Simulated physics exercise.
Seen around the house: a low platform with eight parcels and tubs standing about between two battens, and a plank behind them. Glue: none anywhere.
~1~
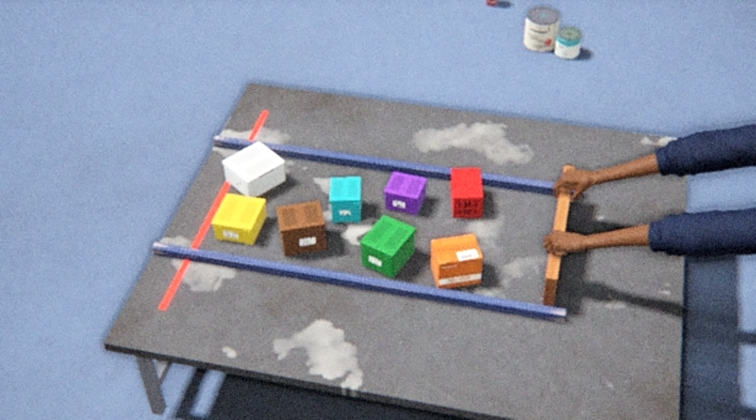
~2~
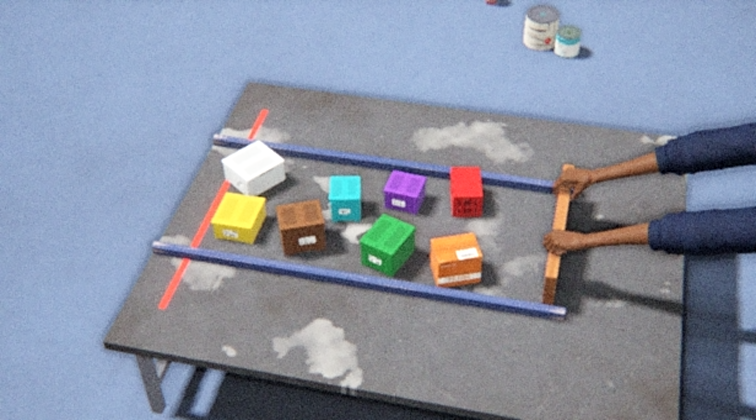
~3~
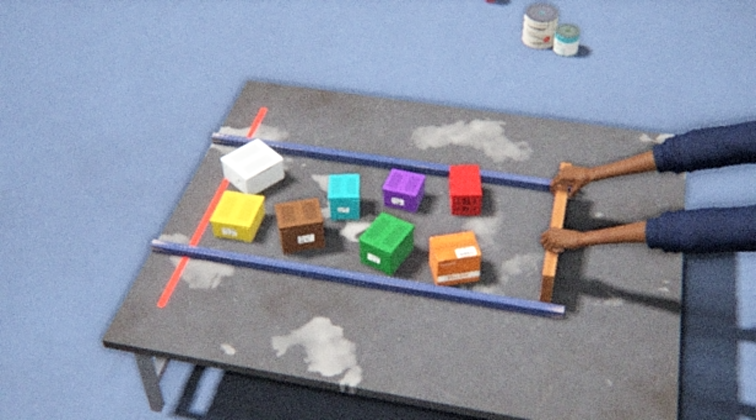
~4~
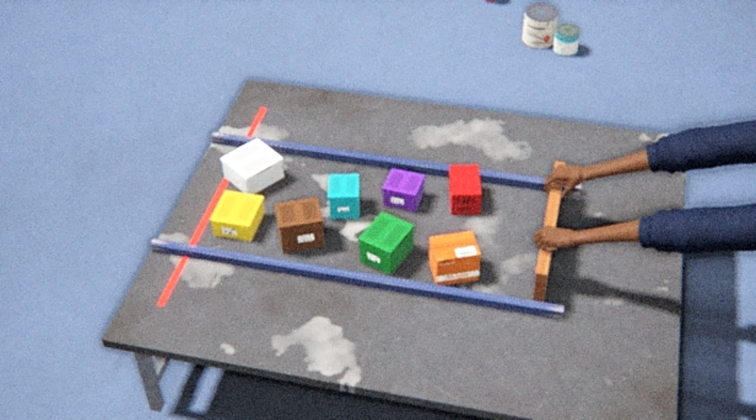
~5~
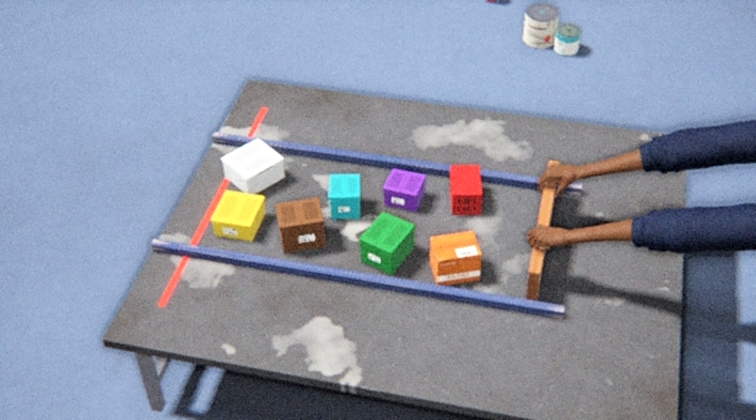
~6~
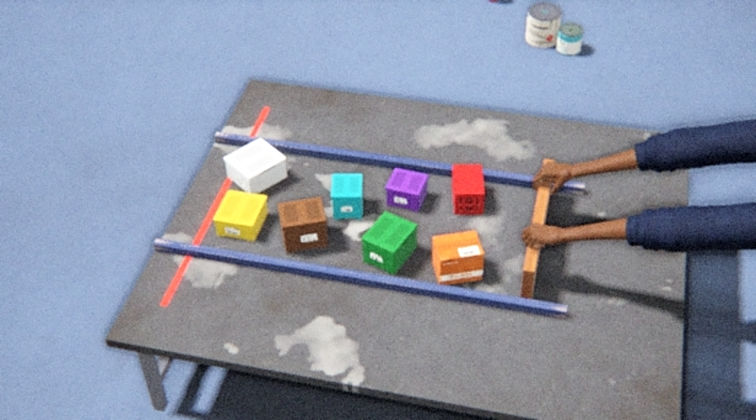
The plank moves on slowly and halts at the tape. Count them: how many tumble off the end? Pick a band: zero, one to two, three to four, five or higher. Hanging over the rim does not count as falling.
Band: Five or higher.
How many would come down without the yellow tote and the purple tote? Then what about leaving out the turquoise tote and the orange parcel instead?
Going first to second: 3 and 4.
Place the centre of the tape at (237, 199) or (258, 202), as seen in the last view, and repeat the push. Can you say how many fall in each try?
Respectively 4 and 3.
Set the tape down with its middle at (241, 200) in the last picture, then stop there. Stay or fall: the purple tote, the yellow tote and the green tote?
The purple tote remains in place; as for the yellow tote, it does not stay; and the green tote does not stay.
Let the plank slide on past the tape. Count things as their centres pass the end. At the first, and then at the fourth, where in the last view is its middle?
The first puts it near (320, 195), the next near (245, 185).
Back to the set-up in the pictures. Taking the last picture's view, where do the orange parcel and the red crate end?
Taking them in turn, first comes (184, 210), then (223, 153).
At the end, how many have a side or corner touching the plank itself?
The number is 3.
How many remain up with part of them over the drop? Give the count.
I make it 1.
A little later, none off yet; white tote at rest near (256, 168); yellow tote at rest near (242, 216); brown tote at rest near (303, 226).
Next, none off yet; white tote at rest near (256, 168); yellow tote shifted about its own width near (212, 209); brown tote shifted about its own width near (249, 212).
Later still, one off so far; white tote shifted about its own width near (206, 166); yellow tote fallen near (148, 268); brown tote shifted well along near (172, 200).
When it is over, the number that fall off is five or more; down, green tote, purple tote, brown tote, yellow tote and white tote.
